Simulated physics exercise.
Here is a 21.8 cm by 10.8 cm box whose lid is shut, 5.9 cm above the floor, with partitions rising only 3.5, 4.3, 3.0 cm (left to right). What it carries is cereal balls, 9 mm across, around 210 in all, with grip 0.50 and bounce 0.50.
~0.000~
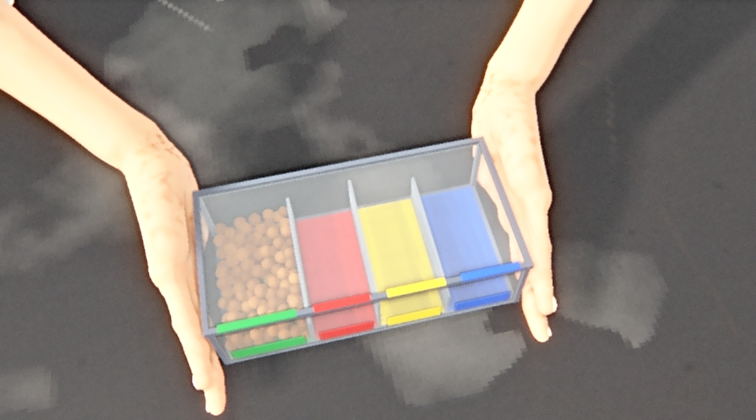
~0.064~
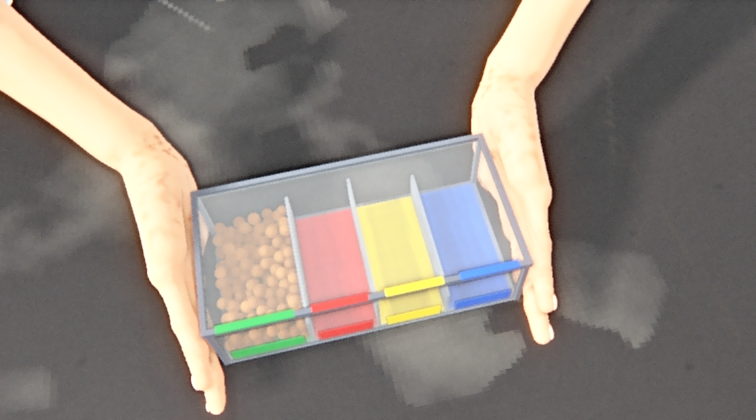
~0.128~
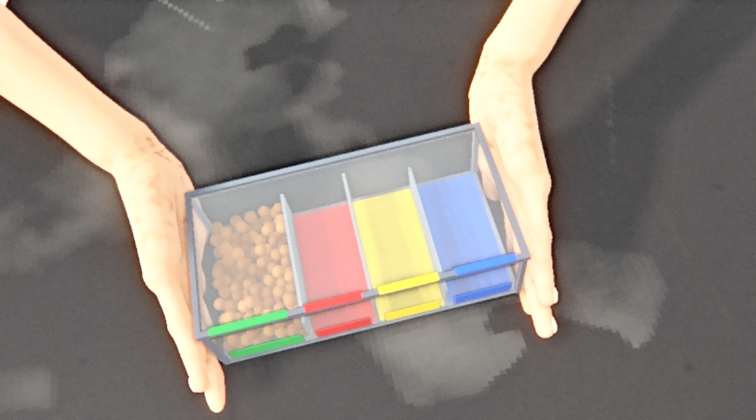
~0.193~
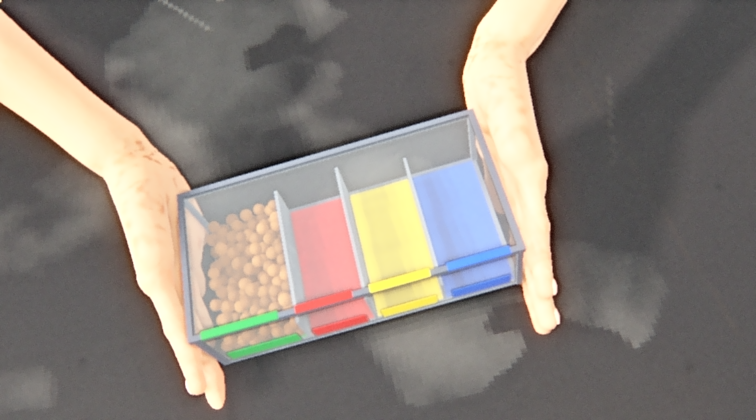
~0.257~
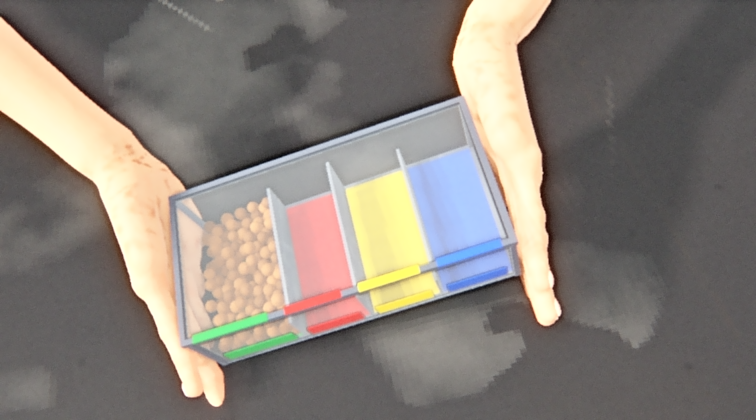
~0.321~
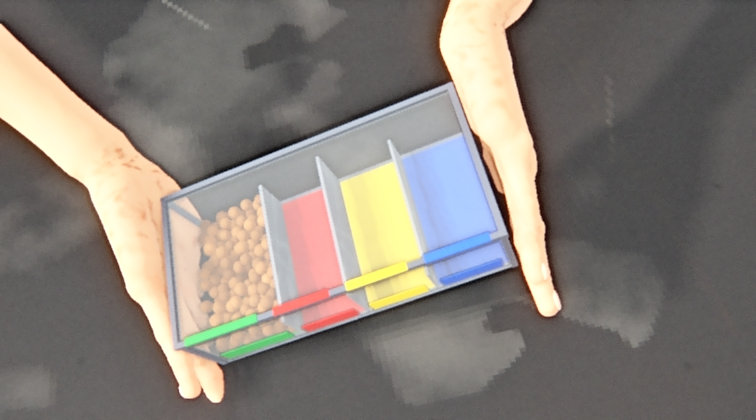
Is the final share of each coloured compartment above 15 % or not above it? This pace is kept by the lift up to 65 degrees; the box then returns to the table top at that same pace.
Red compartment - not above; blue compartment - not above; green compartment - above; yellow compartment - not above.
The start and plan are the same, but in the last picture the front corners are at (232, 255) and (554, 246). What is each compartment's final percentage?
That leaves red with 15 percent, blue with 0, green with 85 and yellow with 0 percent.
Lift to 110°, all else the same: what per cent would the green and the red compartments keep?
Result - green 100 percent, red 0 percent.
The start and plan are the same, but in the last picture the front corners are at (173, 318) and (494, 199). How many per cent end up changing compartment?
About 0 per cent.
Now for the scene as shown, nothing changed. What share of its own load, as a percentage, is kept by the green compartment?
Close to 100 in a hundred.
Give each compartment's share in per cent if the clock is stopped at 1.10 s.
In per cent: Red 0, blue 0, green 100, yellow 0.
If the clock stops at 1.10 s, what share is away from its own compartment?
At that moment it's some 0 per cent.
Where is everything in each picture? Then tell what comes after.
In the first frame, box tilt 0 degrees, front corners at (209, 330) and (526, 263); green 100 %.
In the second frame, box tilt 1 degrees, front corners at (207, 331) and (526, 261).
In the third frame, box tilt 5 degrees, front corners at (202, 333) and (523, 254), lowest corner left front.
In the fourth frame, box tilt 10 degrees, front corners at (194, 337) and (518, 246), lowest corner left front.
In the fifth frame, box tilt 14 degrees, front corners at (187, 341) and (510, 239), lowest corner left front.
In the sixth frame, box tilt 19 degrees, front corners at (180, 343) and (499, 232), lowest corner left front; green 100 %. The box's pace is about 70 degrees a second.
After 1.10 s, tilt 63 degrees; green 100 %.
After 1.62 s, tilt 27 degrees; green 100 %.
Then, at 2.20 s, tilt 0 degrees; green 100 %.
In the end, at 2.5 s, red 0 %, blue 0 %, green 100 %, yellow 0 %.
